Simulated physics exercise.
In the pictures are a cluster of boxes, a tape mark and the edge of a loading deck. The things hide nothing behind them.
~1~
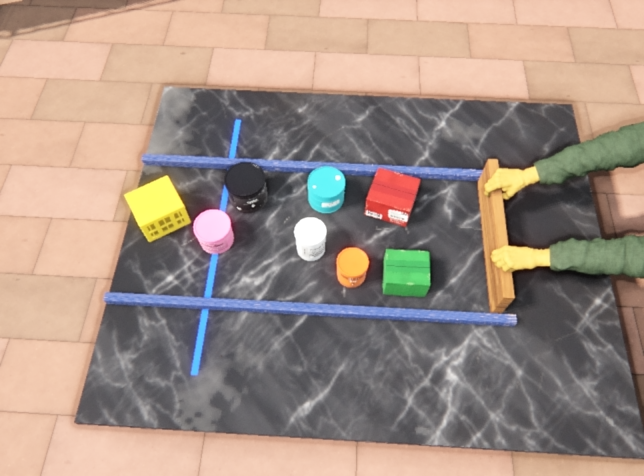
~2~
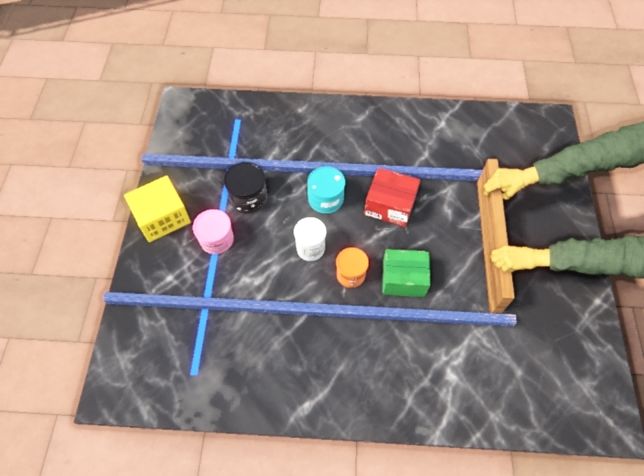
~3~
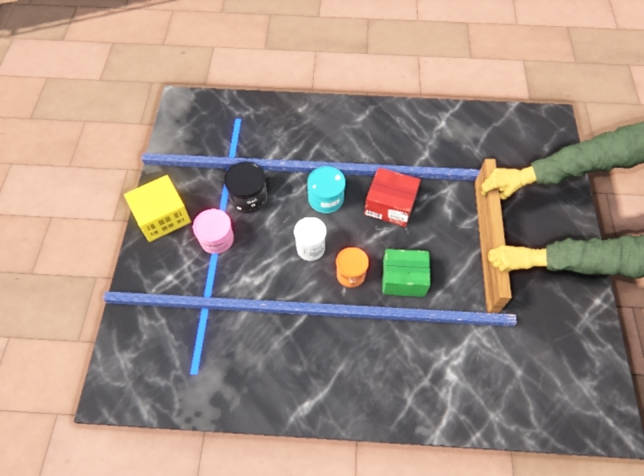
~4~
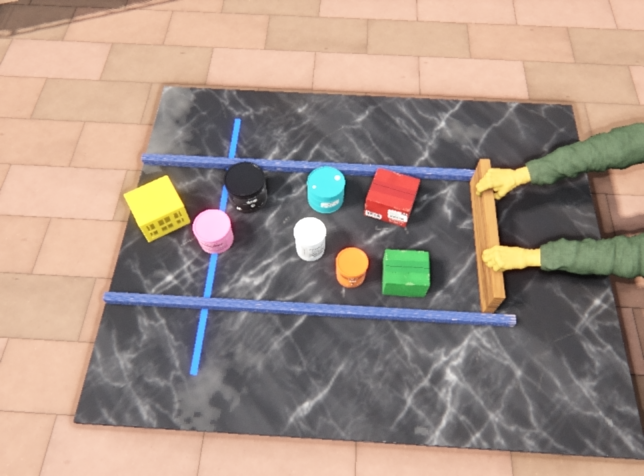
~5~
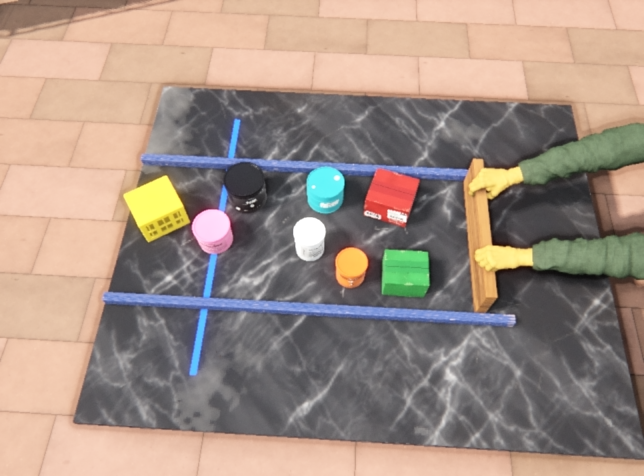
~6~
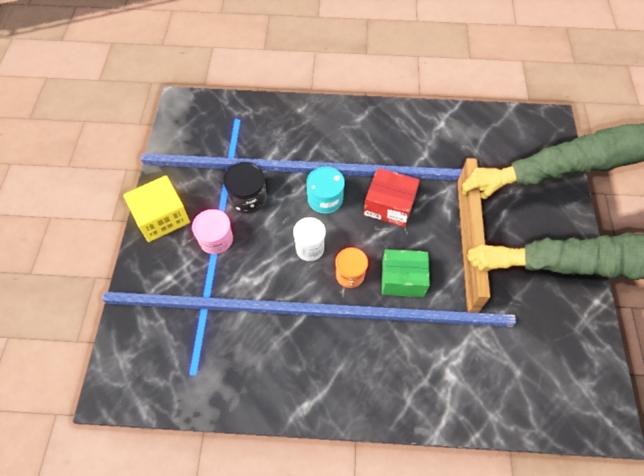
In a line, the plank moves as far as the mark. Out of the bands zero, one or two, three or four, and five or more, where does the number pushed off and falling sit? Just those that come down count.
It sits at one or two.
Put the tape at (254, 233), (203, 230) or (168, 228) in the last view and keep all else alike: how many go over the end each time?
In order, 0, 2 and 4.
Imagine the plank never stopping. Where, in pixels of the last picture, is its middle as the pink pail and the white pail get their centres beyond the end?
When the pink pail crosses, the middle is near (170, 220); when the white pail crosses, near (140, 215).
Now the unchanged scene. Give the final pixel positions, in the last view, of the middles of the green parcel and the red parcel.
Roughly at (189, 262) and at (200, 192), in that order.
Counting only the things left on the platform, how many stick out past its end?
Count: 0.
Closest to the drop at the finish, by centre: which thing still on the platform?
Turquoise canister - nearest.
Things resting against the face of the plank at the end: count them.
The count comes out at 3.
Soon after, none off yet; yellow crate at rest near (157, 209); pink pail at rest near (214, 232); black pail at rest near (246, 188).
After that, none off yet; yellow crate at rest near (157, 209); pink pail at rest near (214, 232); black pail displaced about its own width near (204, 188).
In the end, the number that fall off is one or two; gone, black pail and yellow crate.
